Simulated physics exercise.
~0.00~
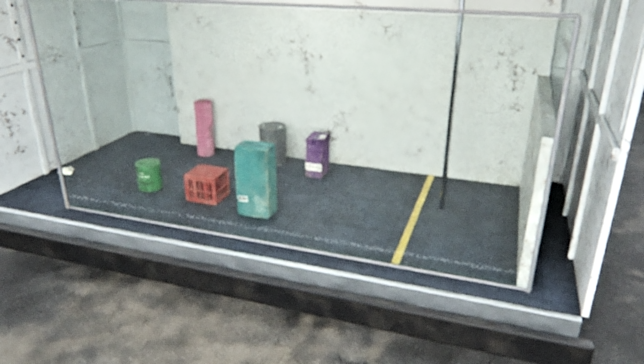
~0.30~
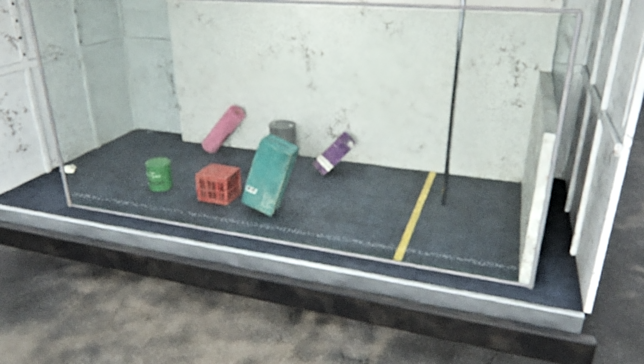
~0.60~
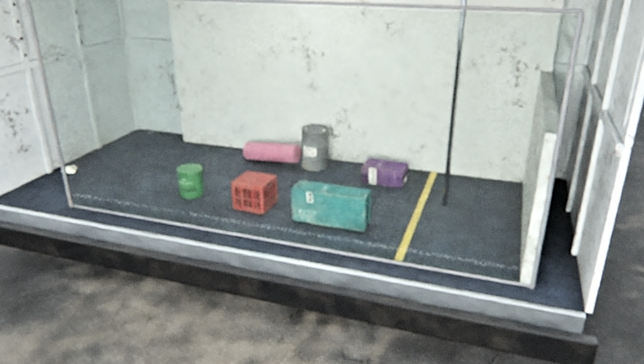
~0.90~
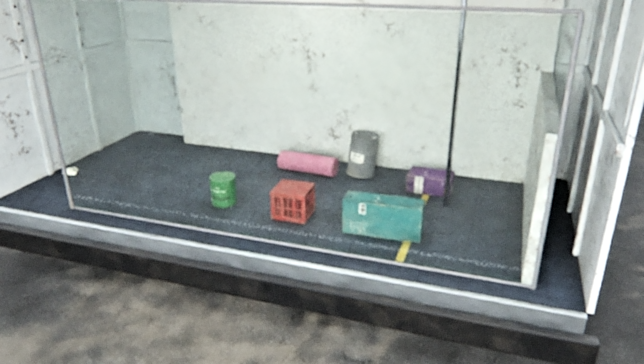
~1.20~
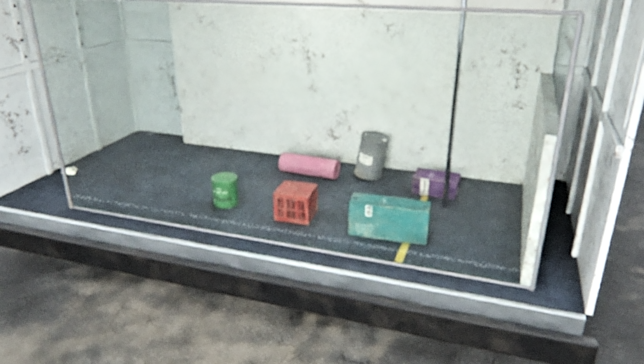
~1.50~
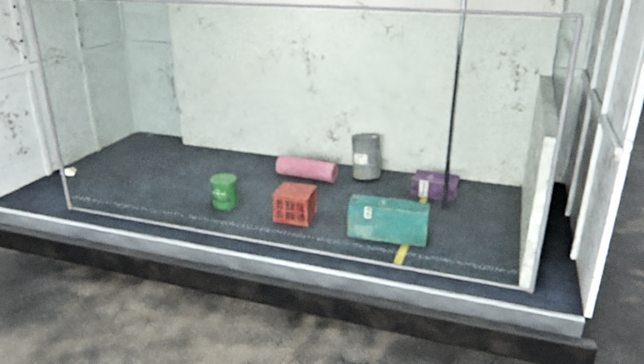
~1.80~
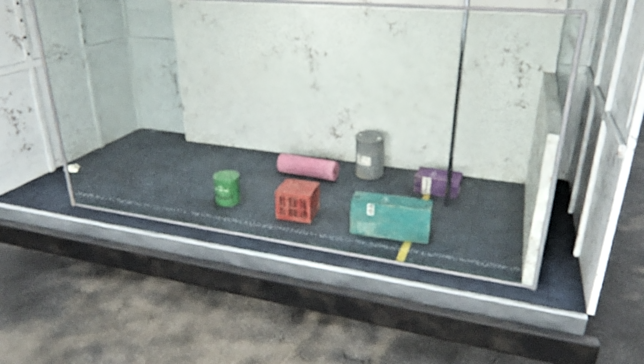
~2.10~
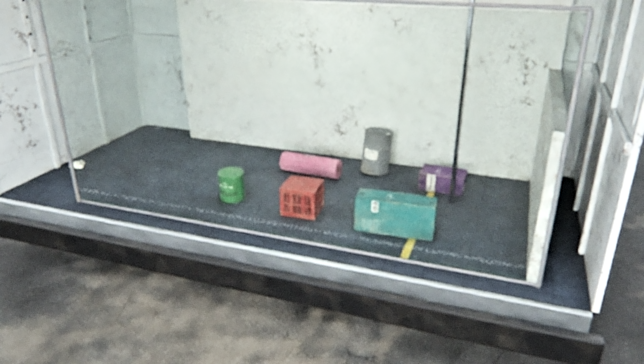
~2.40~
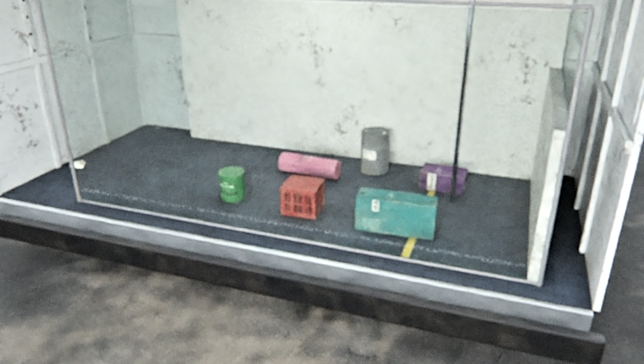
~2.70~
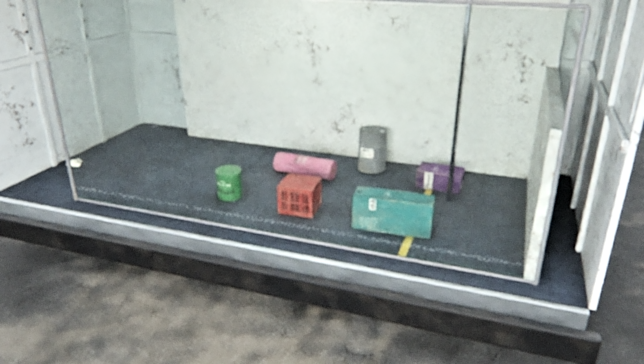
In a walled bay with a dark floor, a teal box, a pink roll and a purple pack topple rightward while a grey drum, red crate and green bucket slide along upright; all settle, the purple pack past the yellow line and the rest short of it.
